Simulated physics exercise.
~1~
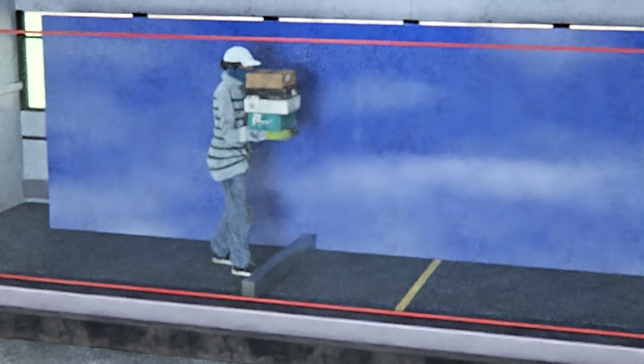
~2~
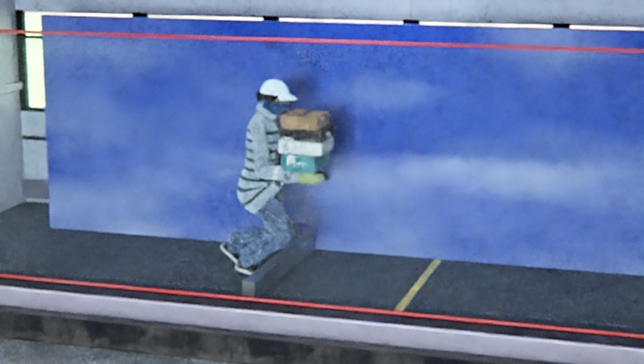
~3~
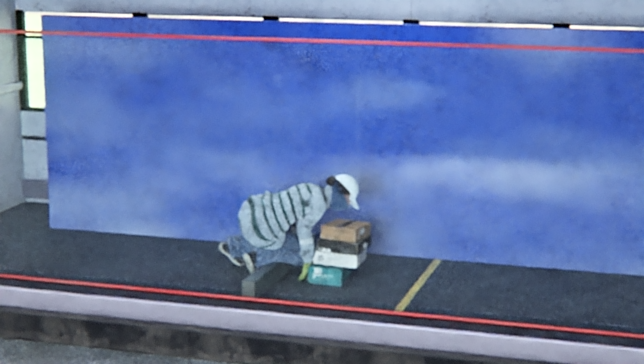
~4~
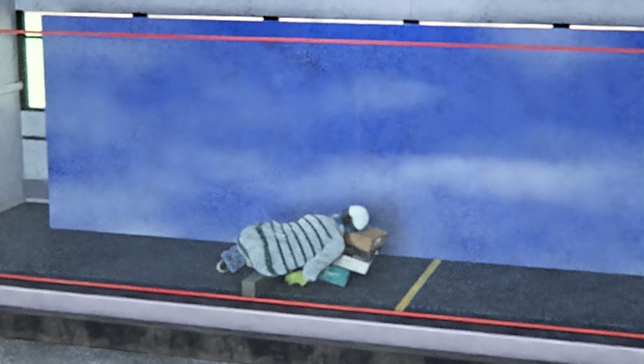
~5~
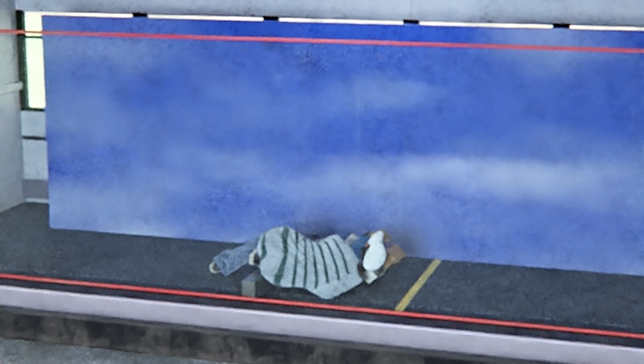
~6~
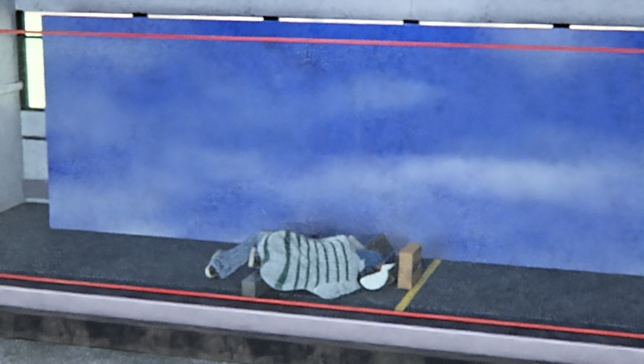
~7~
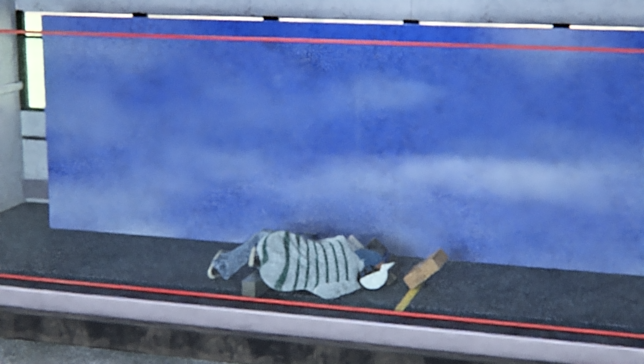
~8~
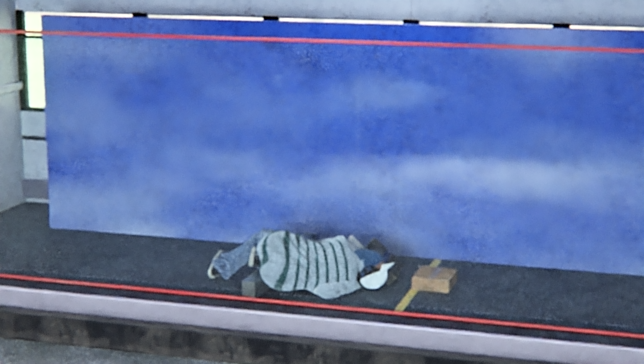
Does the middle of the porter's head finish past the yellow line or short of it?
The porter's head stops short of the yellow line, coming to rest on the floor to the left of it.
